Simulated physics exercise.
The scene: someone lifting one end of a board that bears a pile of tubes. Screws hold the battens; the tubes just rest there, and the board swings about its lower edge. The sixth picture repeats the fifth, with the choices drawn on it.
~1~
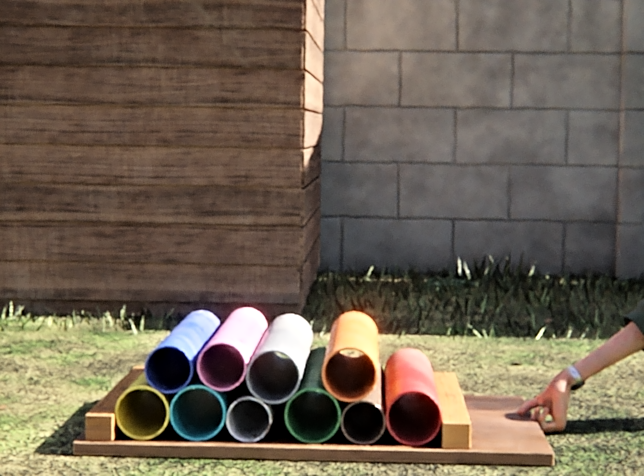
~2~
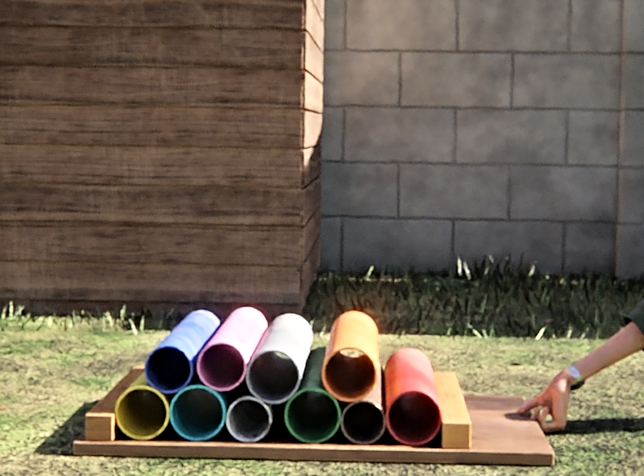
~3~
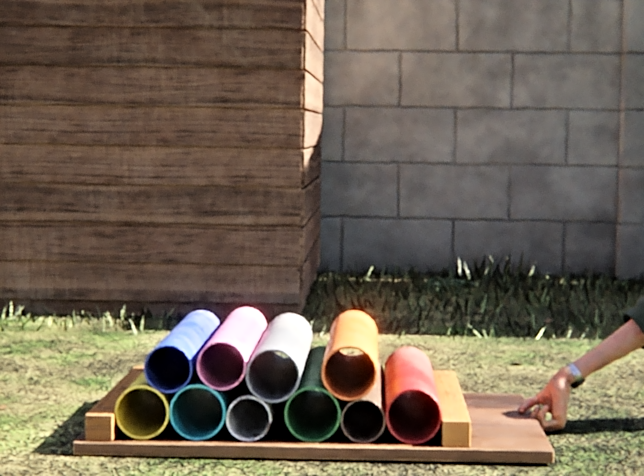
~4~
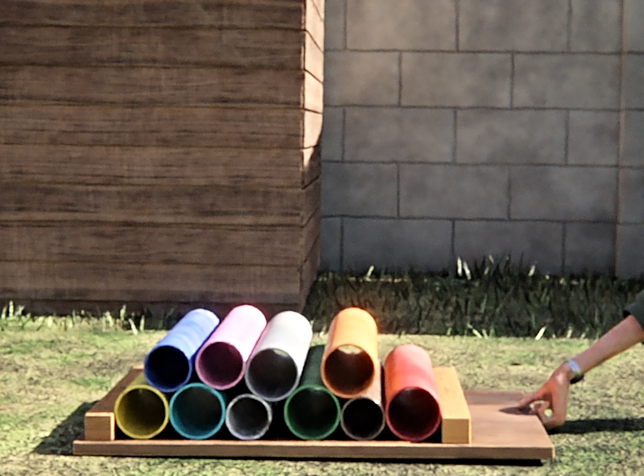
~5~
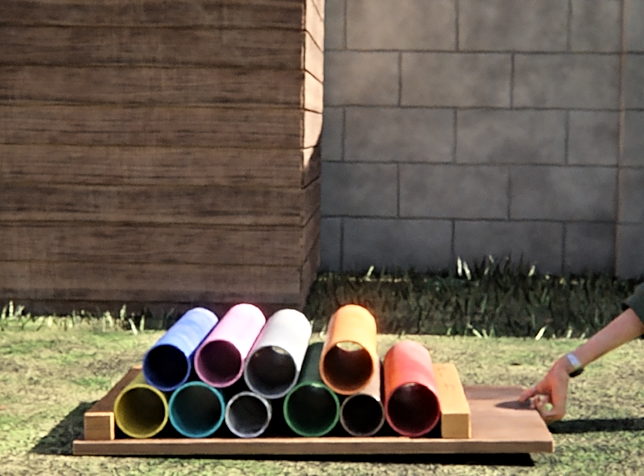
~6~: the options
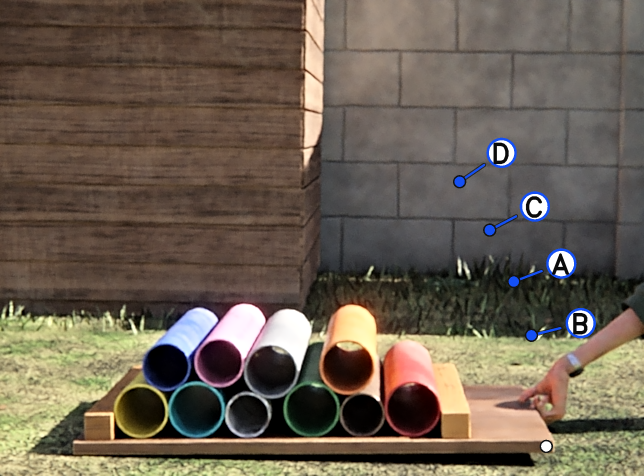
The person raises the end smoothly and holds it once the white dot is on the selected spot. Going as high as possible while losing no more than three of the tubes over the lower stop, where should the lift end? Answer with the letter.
Up to D.
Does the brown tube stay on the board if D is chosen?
The brown tube: Yes.
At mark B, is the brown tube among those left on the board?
Yes.
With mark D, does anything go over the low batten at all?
Yes, at D.
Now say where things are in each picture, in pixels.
In the first frame, grey tube (273, 376); blue tube (169, 369); pink tube (222, 366).
In the second frame, pink tube (222, 366); orange tube (350, 374).
In the third frame, board (318, 410); brown tube (363, 421); red tube (414, 416); grey tube (273, 375).
In the fourth frame, board (318, 408); yellow tube (142, 412); turquoise tube (197, 411).
In the fifth frame, board (318, 405); yellow tube (141, 411); turquoise tube (197, 410).
On the marked copy, A at (514, 282); B at (531, 335); C at (490, 230); D at (460, 182); the white dot at (546, 446).
Taking D. A third of the way, board at 20°.
Two thirds of the way, board at 36°.
When it is over, board at 36°, three over the low batten (grey, blue, pink).
As for the rest, A three over the low batten (grey, blue, pink); B none over the low batten; C three over the low batten (grey, blue, pink).
